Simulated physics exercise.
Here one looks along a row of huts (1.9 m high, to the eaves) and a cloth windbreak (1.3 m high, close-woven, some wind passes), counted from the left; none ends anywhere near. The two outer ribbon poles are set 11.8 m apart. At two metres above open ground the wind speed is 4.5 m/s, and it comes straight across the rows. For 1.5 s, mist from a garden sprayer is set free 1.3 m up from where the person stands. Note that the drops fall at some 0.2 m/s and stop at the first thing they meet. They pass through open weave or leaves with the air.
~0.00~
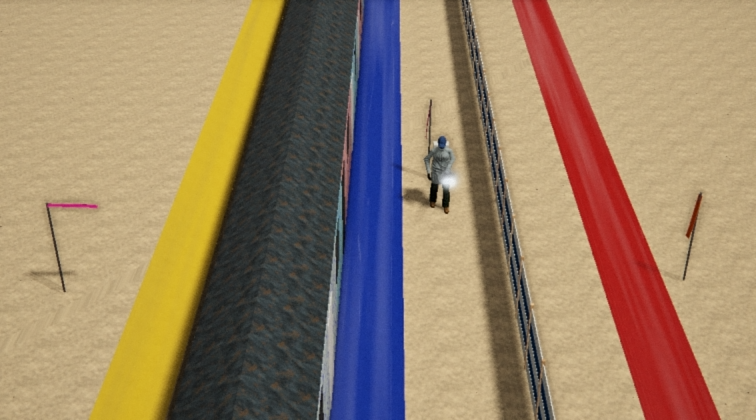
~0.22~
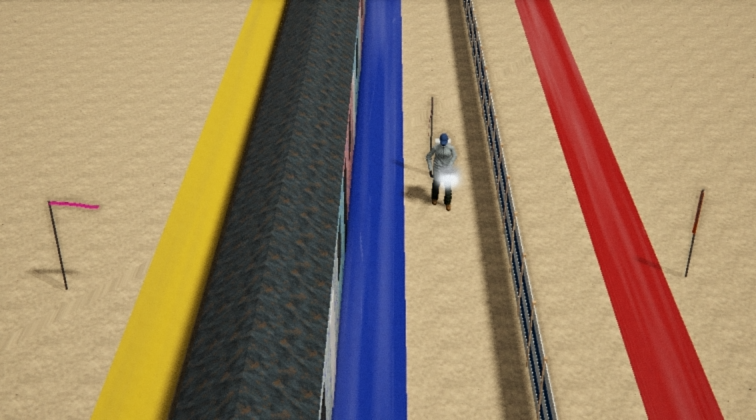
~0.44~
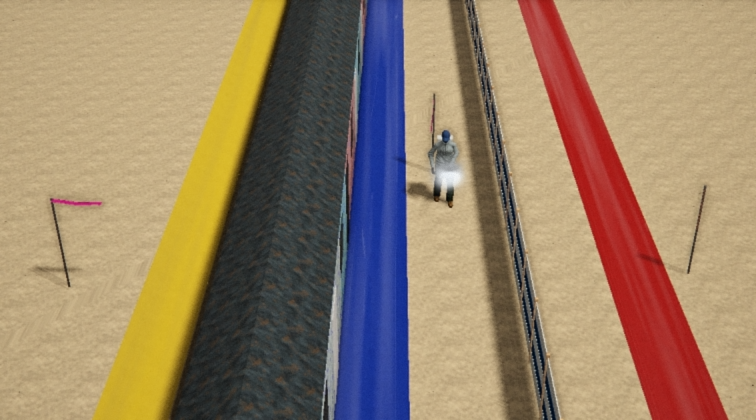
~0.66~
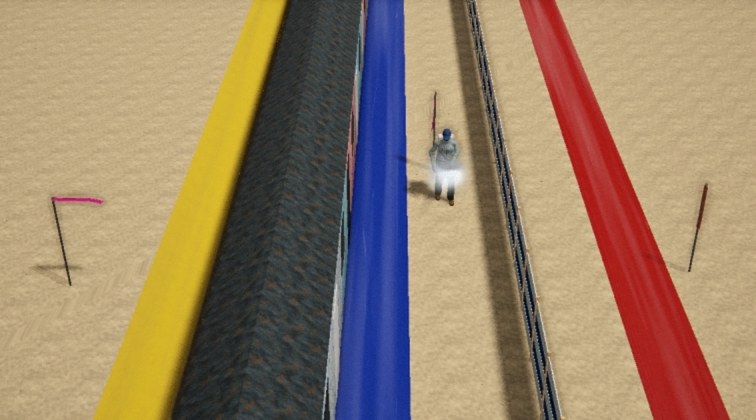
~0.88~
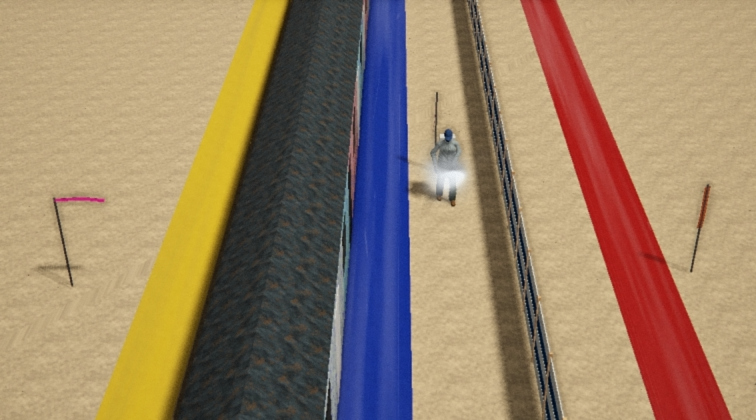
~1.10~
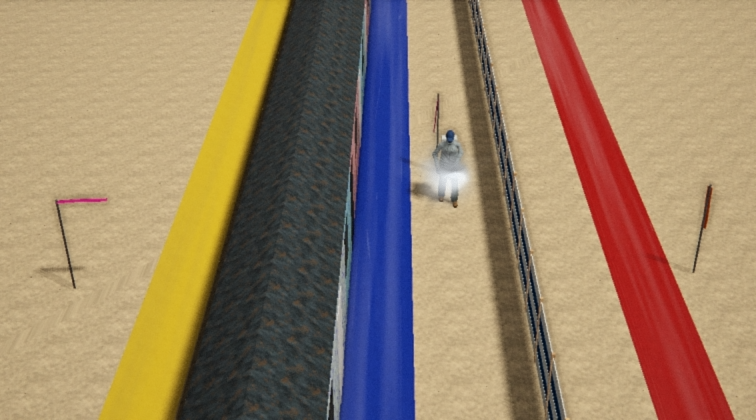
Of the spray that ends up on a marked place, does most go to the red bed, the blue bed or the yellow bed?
Most goes to the blue one.
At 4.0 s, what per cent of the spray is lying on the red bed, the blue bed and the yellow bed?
About 0 per cent red, 0 per cent blue and 0 per cent yellow.
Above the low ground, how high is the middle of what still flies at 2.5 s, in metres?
About 1.2 m high.
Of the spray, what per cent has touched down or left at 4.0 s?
Roughly 1 per cent by then.
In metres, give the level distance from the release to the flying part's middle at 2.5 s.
About 0.5 m.
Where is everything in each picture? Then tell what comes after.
The first frame shows the left ribbon ends at (98, 207), leaning 90 degrees to the right, the spray in the air spans x = 445 to 455 around y = 180 and it comes from (448, 176).
The second frame shows the right ribbon ends at (693, 234), hanging almost straight, the spray in the air spans x = 440 to 455 around y = 175, the yellow one passes (179, 269), the blue one passes (374, 271) and the red one passes (633, 274).
The third frame shows the spray in the air spans x = 435 to 460 around y = 175 and the top of the cloth windbreak crosses (510, 173).
The fourth frame shows the left ribbon ends at (102, 203), leaning 85 degrees to the right, the spray in the air spans x = 430 to 460 around y = 170, the yellow one passes (205, 200), the blue one passes (380, 201) and the red one passes (611, 202).
The fifth frame shows the right ribbon ends at (699, 228), hanging almost straight and the spray in the air spans x = 430 to 460 around y = 175.
The sixth frame shows the inner ribbon ends at (434, 133), hanging almost straight, the spray in the air spans x = 425 to 465 around y = 175 and the top of the cloth windbreak crosses (515, 173).
After 2.5 s, 0 % is no longer flying here, and 0 % lies on the yellow bed, 0 % on the blue bed and 0 % on the red bed; the middle of what still flies is 1.2 m above the low ground, near (432, 178).
After 4.0 s, 1 % is no longer flying here, and 0 % lies on the yellow bed, 0 % on the blue bed and 0 % on the red bed; the middle of what still flies is 1.2 m above the low ground, near (418, 179).
After 8.0 s, 28 % is no longer flying here, and 0 % lies on the yellow bed, 12 % on the blue bed and 0 % on the red bed; the middle of what still flies is 1.4 m above the low ground, near (403, 170).
After 20.0 s, 84 % is no longer flying here, and 0 % lies on the yellow bed, 38 % on the blue bed and 1 % on the red bed; the middle of what still flies is 1.3 m above the low ground, near (530, 176).
After 45.0 s, 99 % is no longer flying here, and 0 % lies on the yellow bed, 41 % on the blue bed and 1 % on the red bed.
